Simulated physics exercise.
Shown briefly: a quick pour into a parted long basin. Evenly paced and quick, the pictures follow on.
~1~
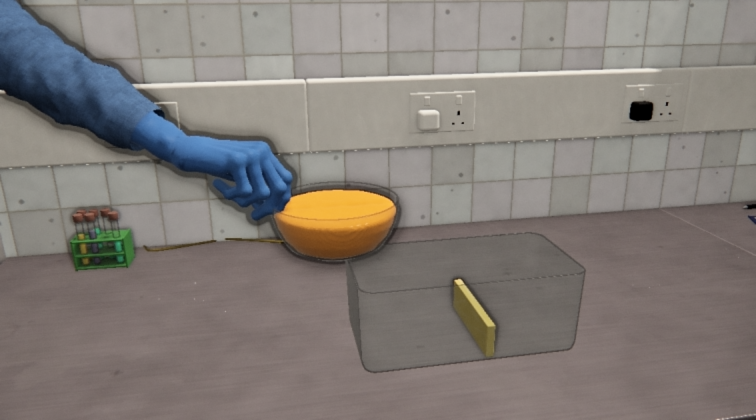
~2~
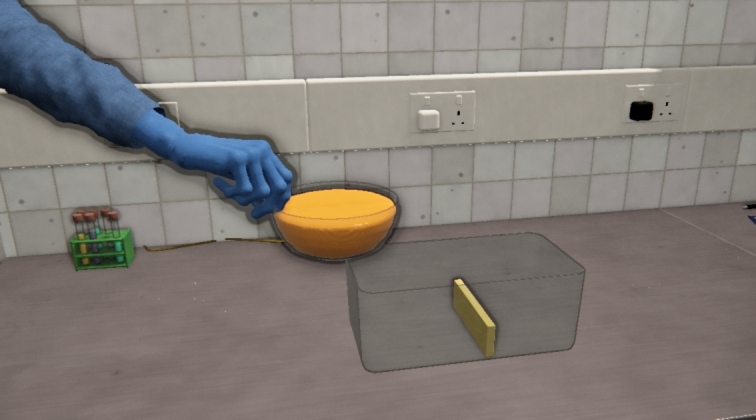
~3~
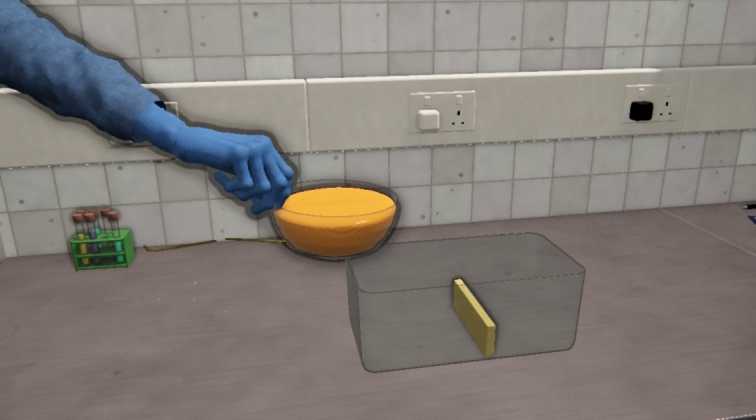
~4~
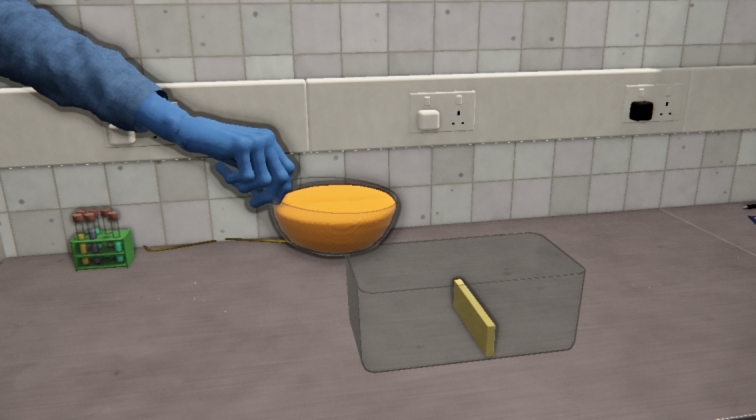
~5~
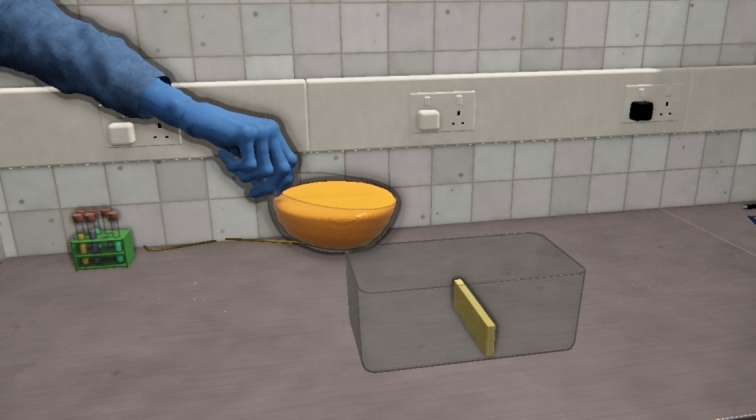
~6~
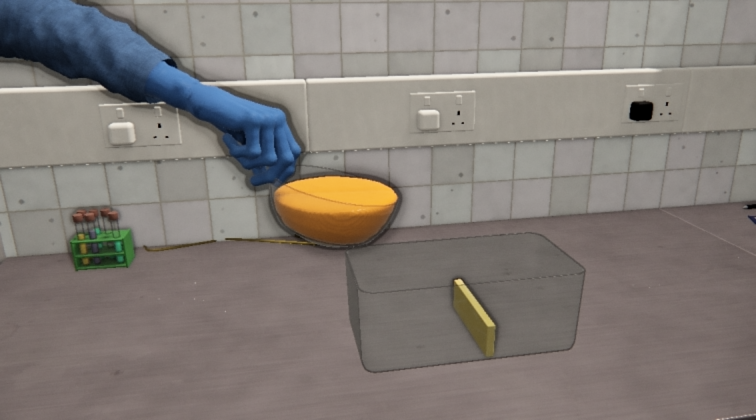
A blue-gloved hand held the edge of a clear bowl of orange liquid behind a long see-through basin with a yellow divider, then slowly lifted and tilted the bowl slightly to the right.
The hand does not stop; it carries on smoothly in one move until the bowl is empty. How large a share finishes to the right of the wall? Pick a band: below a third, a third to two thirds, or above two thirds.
A third to two thirds.
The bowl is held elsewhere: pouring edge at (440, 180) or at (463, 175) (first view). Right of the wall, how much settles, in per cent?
90 and 75 per cent.
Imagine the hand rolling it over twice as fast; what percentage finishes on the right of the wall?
About 50 per cent.
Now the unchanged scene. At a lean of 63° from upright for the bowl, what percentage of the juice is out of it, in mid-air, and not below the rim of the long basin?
That works out near 35 percent.
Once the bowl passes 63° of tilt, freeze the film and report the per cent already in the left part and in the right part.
I'd put the left part near 15 per cent and the right part near 0.
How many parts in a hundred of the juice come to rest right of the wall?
Roughly 45 %.
A moment on, the bowl is tipped part way and 46 per cent is still to pour, 17 is left of the wall and 0 right of it.
Next, the bowl is tipped on its side and 5 per cent is still to pour, 37 is left of the wall and 45 right of it.
Then the bowl is tipped on its side and 0 per cent is still to pour, 52 is left of the wall and 47 right of it.
Later the bowl is tipped on its side and 0 per cent is still to pour, 52 is left of the wall and 47 right of it.
In the end 52 per cent lies left of the wall, 47 right of it and 1 outside.
